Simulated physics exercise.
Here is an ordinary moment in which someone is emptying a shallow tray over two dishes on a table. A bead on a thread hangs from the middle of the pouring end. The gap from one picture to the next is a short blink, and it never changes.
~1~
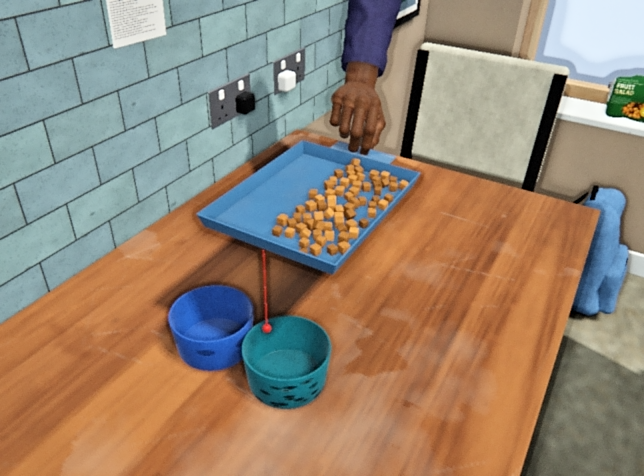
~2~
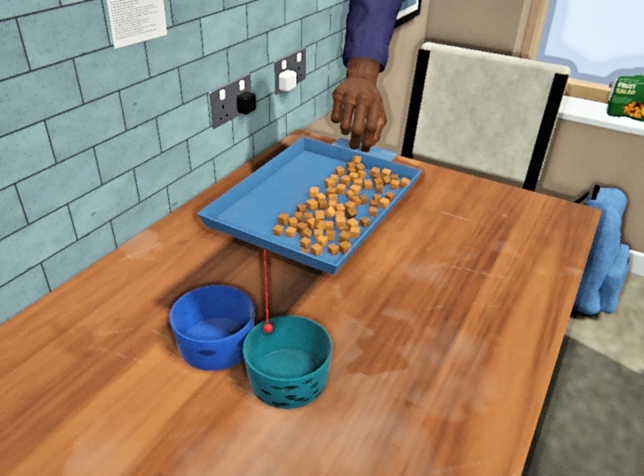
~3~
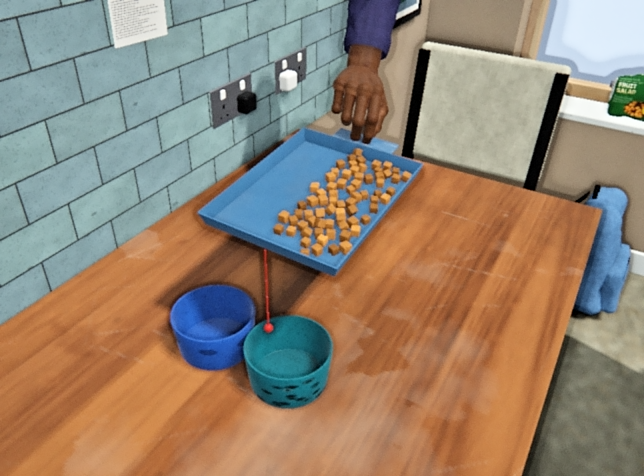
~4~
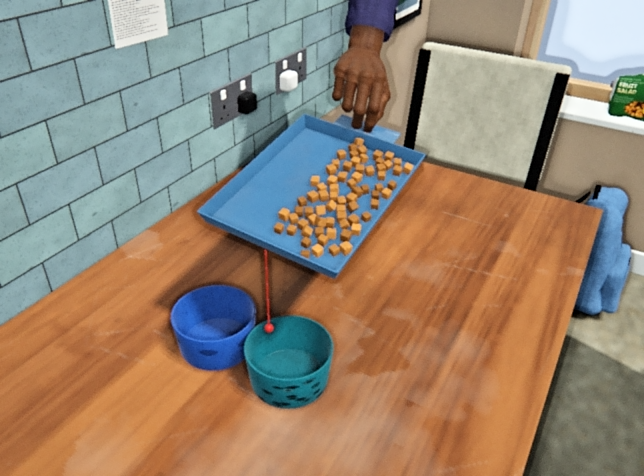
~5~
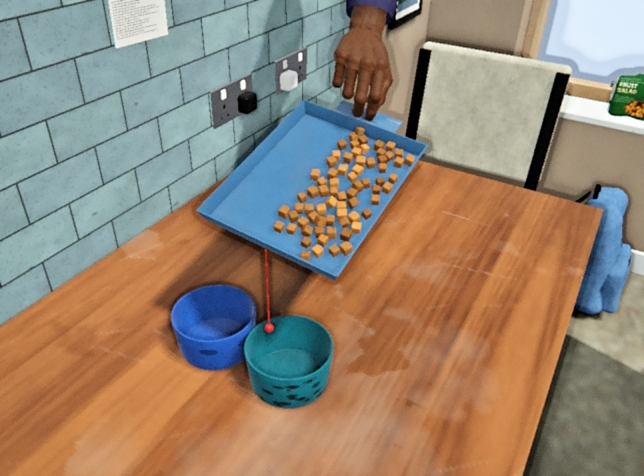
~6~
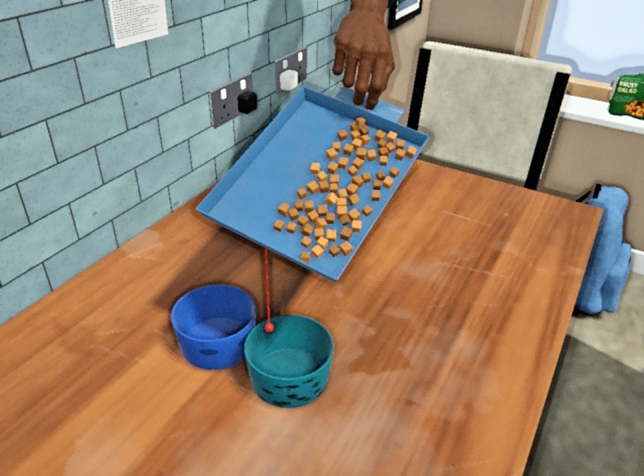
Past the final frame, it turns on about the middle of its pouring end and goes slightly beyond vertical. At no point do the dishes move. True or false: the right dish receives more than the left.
True.
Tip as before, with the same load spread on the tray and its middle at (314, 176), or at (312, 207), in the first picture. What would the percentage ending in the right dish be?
Share in order: Roughly 30 %, 30 %.
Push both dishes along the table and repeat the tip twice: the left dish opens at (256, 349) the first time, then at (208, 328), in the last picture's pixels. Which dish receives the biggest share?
Results - the dish on the right side first, the dish on the right side second.
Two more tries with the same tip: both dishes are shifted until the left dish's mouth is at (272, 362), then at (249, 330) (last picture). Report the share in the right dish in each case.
Close to 40 in a hundred first, close to 70 in a hundred second.
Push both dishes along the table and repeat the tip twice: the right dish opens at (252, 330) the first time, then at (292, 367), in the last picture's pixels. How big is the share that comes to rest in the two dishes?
You'd see around 0 per cent and then around 60 per cent.
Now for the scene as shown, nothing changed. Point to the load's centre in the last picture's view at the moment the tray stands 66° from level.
I'd put it at about (328, 232).
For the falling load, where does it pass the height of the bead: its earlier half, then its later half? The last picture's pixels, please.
Roughly (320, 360) first, then roughly (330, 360).
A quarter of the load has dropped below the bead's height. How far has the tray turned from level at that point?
About 110°.
Soon after the last picture, tray tipped steeply; all on the tray.
A little later, tray tipped past a quarter turn; about half on the tray; a small part in the right dish; a small part outside both; about a third in the air.
Later still, tray tipped past a quarter turn; about a third in the right dish; about two thirds outside both.
At rest, tray tipped past a quarter turn; about a third in the right dish; none in the left dish; about two thirds outside both.
